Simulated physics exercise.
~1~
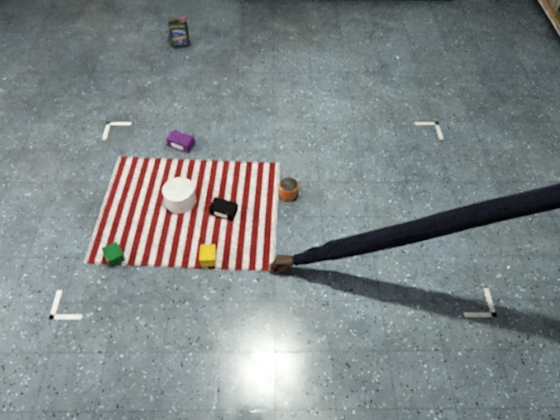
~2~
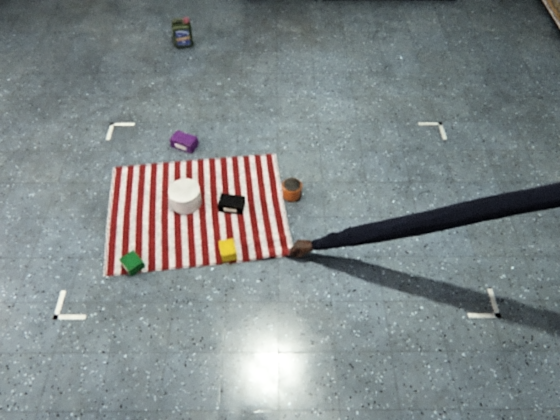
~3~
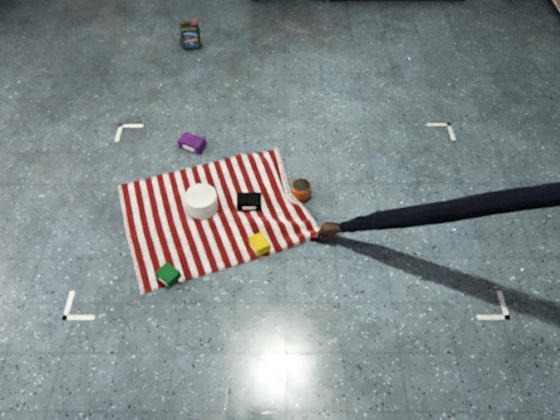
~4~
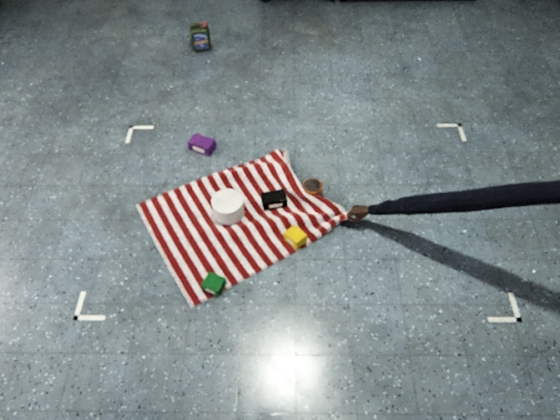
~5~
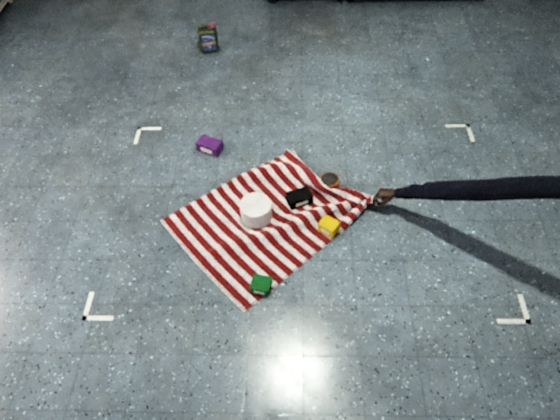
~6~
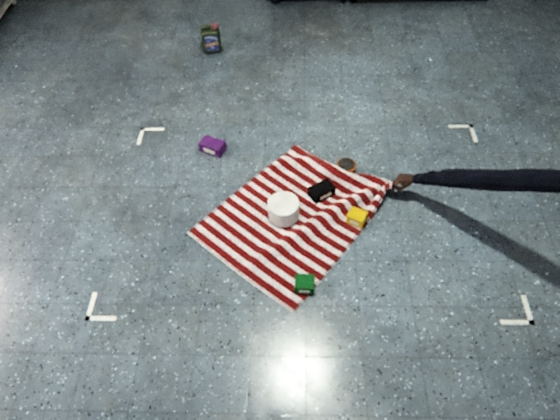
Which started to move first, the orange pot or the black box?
The black box started to move first, riding along on the striped sheet, and the orange pot beside the sheet only shifted later.
On a speckled shop floor, a hand at the right pulled a striped red and white sheet by its corner, swinging it rightward with the tub, black box and two cartons still aboard, while the purple carton stayed put beyond it.
